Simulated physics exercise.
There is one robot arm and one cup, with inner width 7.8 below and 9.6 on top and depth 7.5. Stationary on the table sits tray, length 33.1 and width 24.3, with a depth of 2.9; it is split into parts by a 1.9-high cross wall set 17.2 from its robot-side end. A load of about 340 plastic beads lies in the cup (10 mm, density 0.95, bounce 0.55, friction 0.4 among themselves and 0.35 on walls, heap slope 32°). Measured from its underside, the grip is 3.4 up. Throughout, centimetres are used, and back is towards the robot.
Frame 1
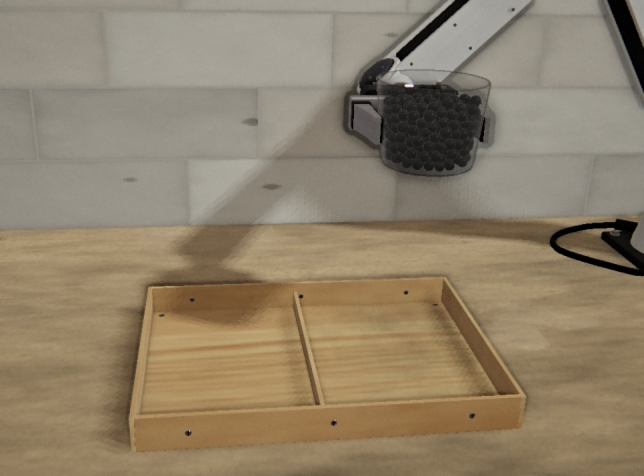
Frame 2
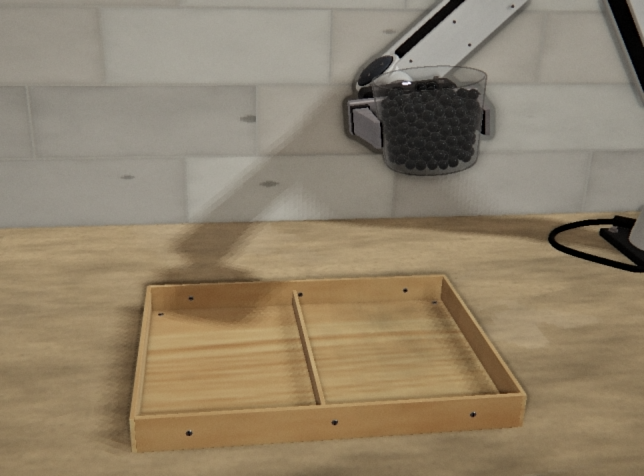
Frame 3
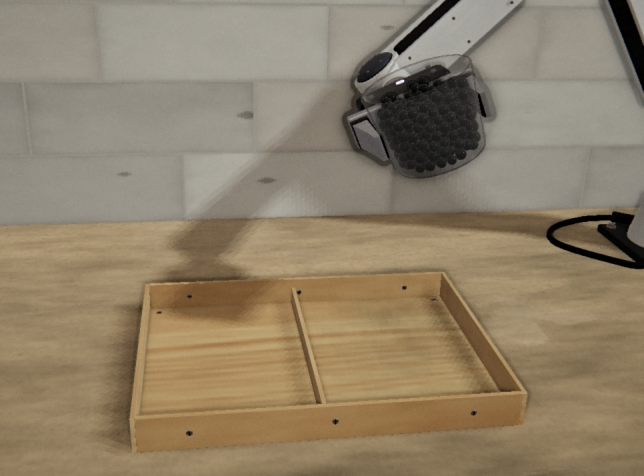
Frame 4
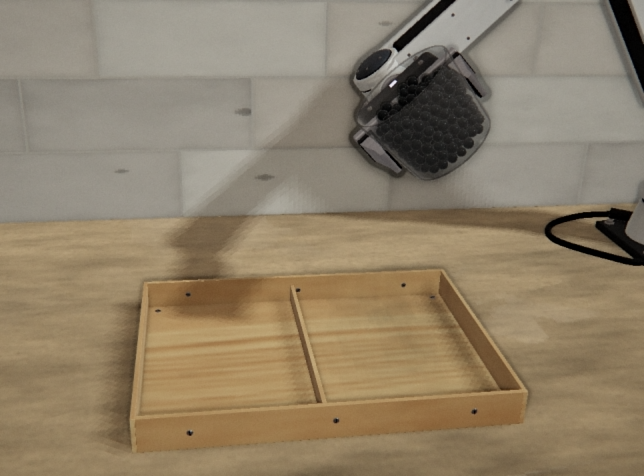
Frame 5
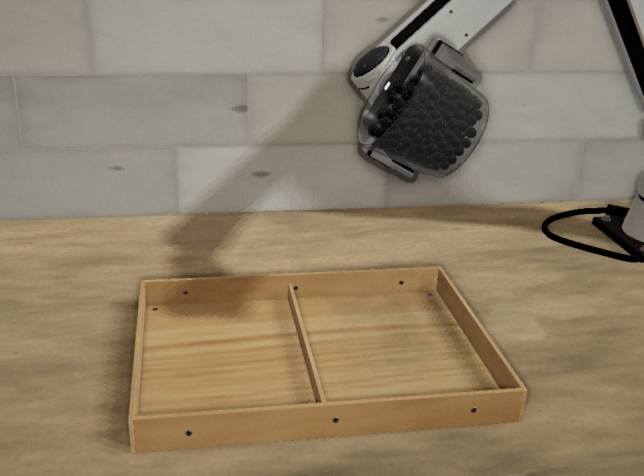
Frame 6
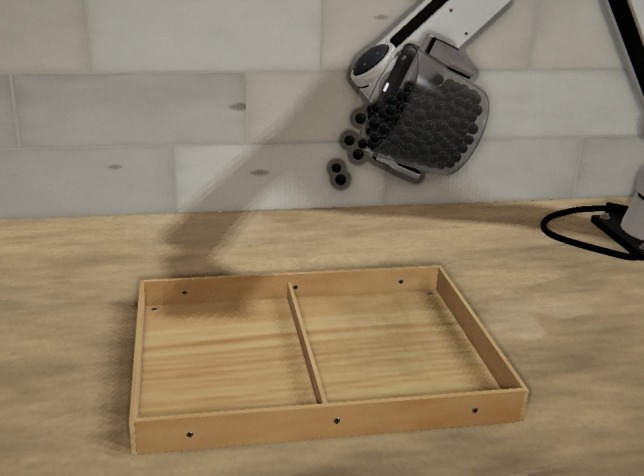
In the video, a robot arm holds a clear cup of dark beads above and behind a divided wooden tray, then tilts it steadily to the left until a few beads drop from its rim.
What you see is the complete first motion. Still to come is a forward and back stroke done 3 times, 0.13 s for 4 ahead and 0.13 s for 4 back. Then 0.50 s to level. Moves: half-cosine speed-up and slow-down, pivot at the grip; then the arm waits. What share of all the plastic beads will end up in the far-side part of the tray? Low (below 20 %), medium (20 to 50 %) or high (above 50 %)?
Medium.
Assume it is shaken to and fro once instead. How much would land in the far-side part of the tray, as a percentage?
30 per cent or so.
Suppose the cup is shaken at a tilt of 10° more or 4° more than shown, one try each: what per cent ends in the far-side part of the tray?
Roughly 65 and 50 percent.
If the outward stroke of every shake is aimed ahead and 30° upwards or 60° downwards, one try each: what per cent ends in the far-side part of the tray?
Try one gives about 55 in a hundred, try two about 10 in a hundred.
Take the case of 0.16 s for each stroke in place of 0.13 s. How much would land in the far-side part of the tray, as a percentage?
In that case about 30 in a hundred.
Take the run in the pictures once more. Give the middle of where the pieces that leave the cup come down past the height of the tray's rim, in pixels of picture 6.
They come through centred close to (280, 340).
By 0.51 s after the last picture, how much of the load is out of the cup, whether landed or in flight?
Share out so far: Close to 50 %.
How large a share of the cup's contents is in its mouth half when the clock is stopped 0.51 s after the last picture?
Roughly 60 %.
Then, 0.51 s after the last picture, tilted 66° forward, highest piece 24 above the table; 162 in the cup, 88 in the far-side part, 30 in the robot-side part, 2 on the table or floor, 58 in flight or on a rim.
Then, 1.02 s after the last picture, tilted 34° forward, highest piece 25 above the table; 145 in the far-side part, 111 in the cup, 77 in the robot-side part, 5 on the table or floor, 2 in flight or on a rim.
Then, 1.48 s after the last picture, level, highest piece 25 above the table; 145 in the far-side part, 111 in the cup, 79 in the robot-side part, 5 on the table or floor.
Then, 2.53 s after the last picture, level, highest piece 25 above the table; 145 in the far-side part, 111 in the cup, 79 in the robot-side part, 5 on the table or floor.
Final count, 145 in the far-side part, 111 in the cup, 79 in the robot-side part, 5 on the table or floor. That is 43 % in the far-side part of the tray.
